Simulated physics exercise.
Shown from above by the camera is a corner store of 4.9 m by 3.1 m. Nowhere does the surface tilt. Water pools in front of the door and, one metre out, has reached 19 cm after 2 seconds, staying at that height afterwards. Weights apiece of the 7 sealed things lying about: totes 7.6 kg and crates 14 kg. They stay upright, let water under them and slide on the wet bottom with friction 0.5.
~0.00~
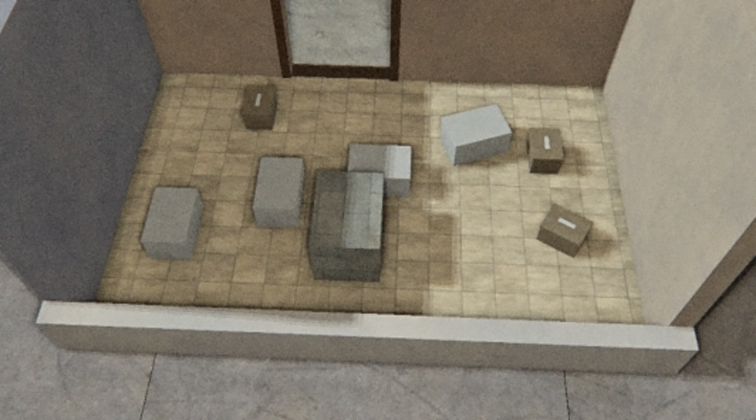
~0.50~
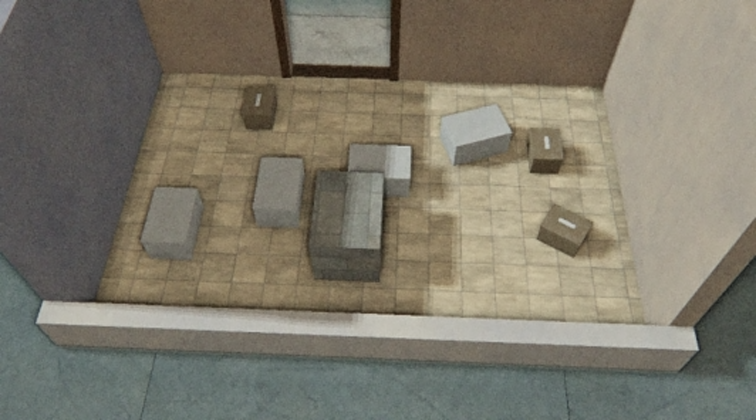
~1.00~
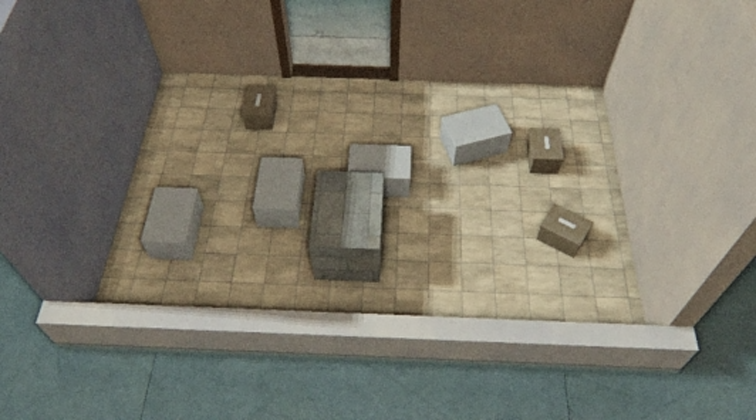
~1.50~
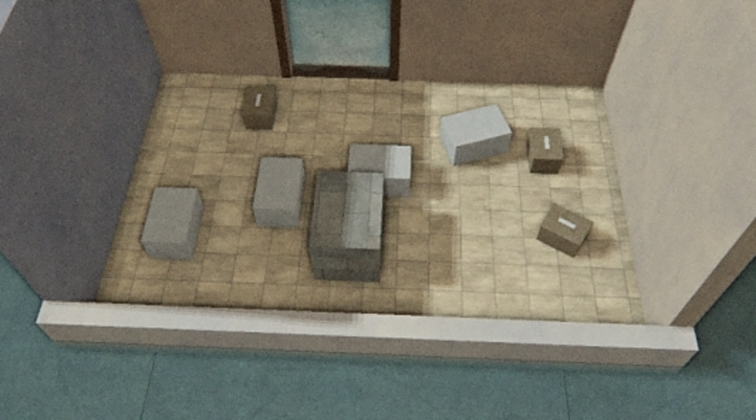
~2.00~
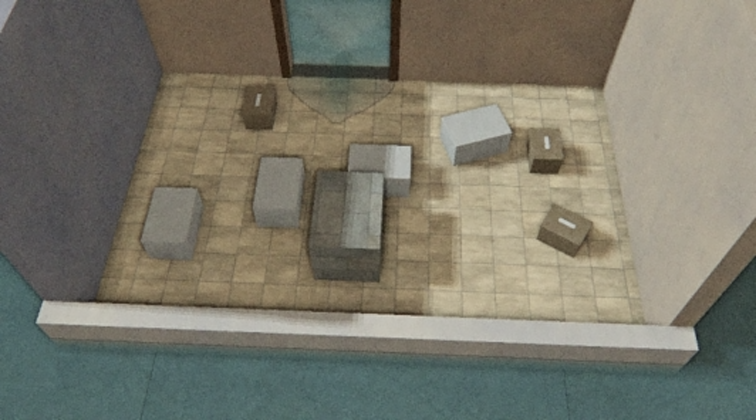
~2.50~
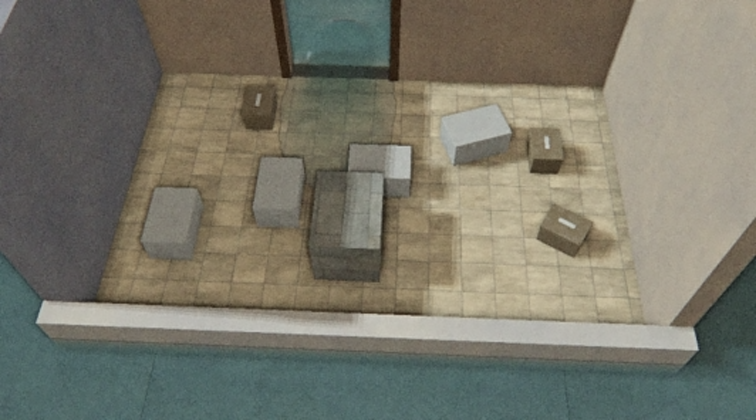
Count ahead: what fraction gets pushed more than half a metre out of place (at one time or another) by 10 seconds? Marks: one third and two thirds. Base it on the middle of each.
The moved portion will sit in the middle range.
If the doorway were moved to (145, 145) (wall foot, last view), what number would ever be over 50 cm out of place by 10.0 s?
Count: 5.
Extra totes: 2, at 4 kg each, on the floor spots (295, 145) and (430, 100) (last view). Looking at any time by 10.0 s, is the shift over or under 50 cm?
Taking them in order, the first is beyond that distance and the second is within that distance.
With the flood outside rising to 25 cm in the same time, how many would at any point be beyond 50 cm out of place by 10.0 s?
5.
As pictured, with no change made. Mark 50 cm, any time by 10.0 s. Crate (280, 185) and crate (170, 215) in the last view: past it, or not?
Listed as asked: Outside the limit and outside the limit.
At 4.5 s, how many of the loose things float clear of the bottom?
The count is 0.
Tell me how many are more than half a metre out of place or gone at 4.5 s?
At that time I count 1.
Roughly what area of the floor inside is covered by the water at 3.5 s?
5.0 m2.
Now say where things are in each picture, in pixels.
In the first picture, a tote at (567, 224), on the bottom; a crate at (278, 183) rests on the ground; water covers 0.0 m2; 0 of 7 have shifted.
In the second picture, a tote at (567, 224), on the bottom; a crate at (278, 183), on the bottom; water covers 0.0 m2; 0 of 7 have shifted.
In the third picture, a tote at (567, 224), on the bottom; a crate at (278, 183) rests on the ground; water covers 0.0 m2; 0 of 7 have shifted.
In the fourth picture, a tote at (567, 224) rests on the ground; a crate at (278, 183) rests on the ground; 0.0 m2 under water; 0 of 7 have shifted.
In the fifth picture, a tote at (567, 224), on the bottom; a crate at (278, 183), on the bottom; water covers 0.5 m2; 0 of 7 have shifted.
In the sixth picture, a tote at (567, 224) rests on the ground; a crate at (278, 183), on the bottom; water covers 1.5 m2; 0 of 7 have shifted.
After 3.5 s 0 of 7 are over 50 cm from their spots; 0 afloat.
After 4.5 s 1 of 7 are over 50 cm from their spots; 0 afloat.
After 7.0 s 3 of 7 are over 50 cm from their spots; 1 afloat.
After 10.0 s 3 of 7 are over 50 cm from their spots, and 3 have been at some point; 5 afloat.
